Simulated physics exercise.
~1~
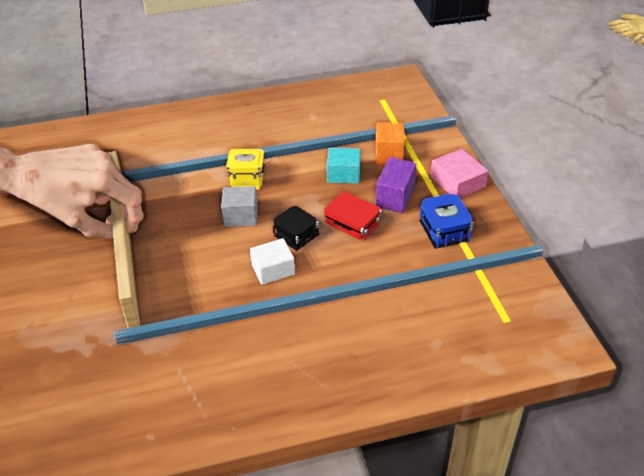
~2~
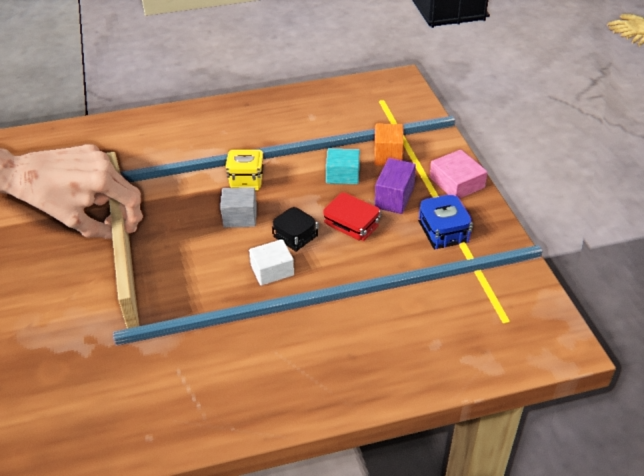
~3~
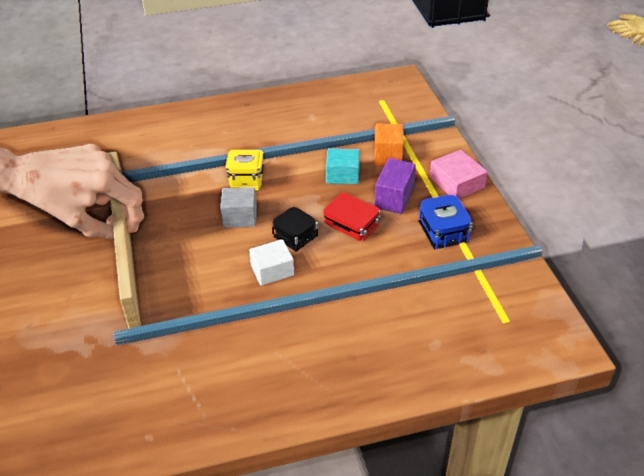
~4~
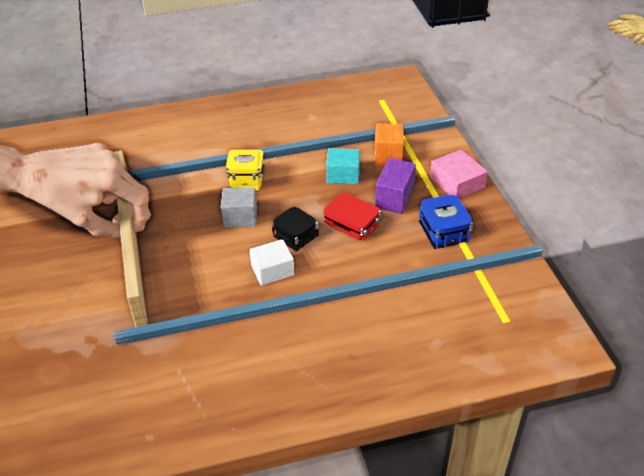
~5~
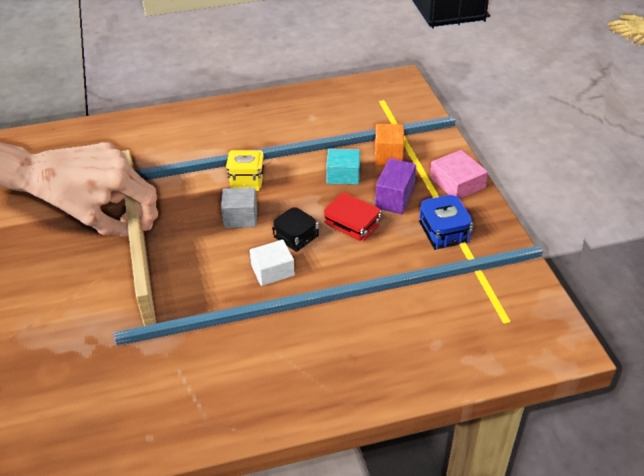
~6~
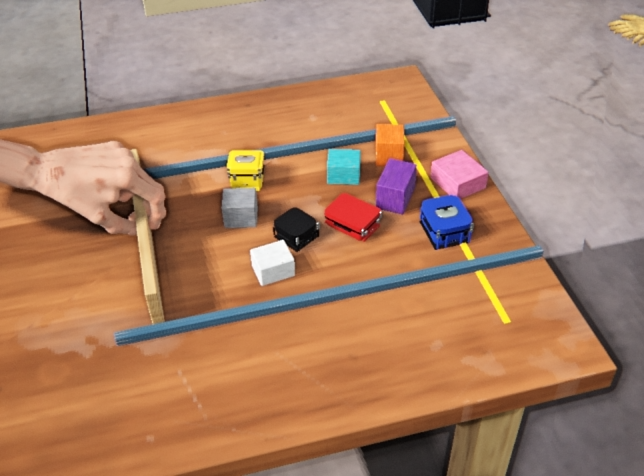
On a wooden table, a hand sliding an upright board slightly right between blue strips, the scattered coloured blocks and cases staying still.
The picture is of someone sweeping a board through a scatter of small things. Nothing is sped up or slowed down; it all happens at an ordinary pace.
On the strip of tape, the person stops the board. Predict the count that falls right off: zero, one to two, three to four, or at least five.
The count is one to two.
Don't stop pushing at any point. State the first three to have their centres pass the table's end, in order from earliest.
The pink block goes first, followed by the purple block and then the blue case.
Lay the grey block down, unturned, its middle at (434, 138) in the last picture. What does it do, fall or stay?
From that start the object does not stay.
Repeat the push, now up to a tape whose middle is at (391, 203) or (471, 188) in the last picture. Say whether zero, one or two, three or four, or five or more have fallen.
First not one, then 5 or more.
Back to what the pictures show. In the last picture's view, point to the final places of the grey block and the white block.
The grey block finishes at (446, 175); the white block finishes at (475, 225).
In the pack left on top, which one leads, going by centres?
Purple block.
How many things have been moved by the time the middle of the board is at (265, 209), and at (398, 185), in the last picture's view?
Note: First position 3; second position 10.
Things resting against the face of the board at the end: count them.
I count 4 of them.
A little later, none off yet; pink block at rest near (459, 175); blue case at rest near (446, 222); orange block at rest near (390, 145).
Next, none off yet; pink block at rest near (459, 175); blue case moving near (451, 222); orange block at rest near (390, 144).
When it is over, the number that fall off is one or two; down, pink block.
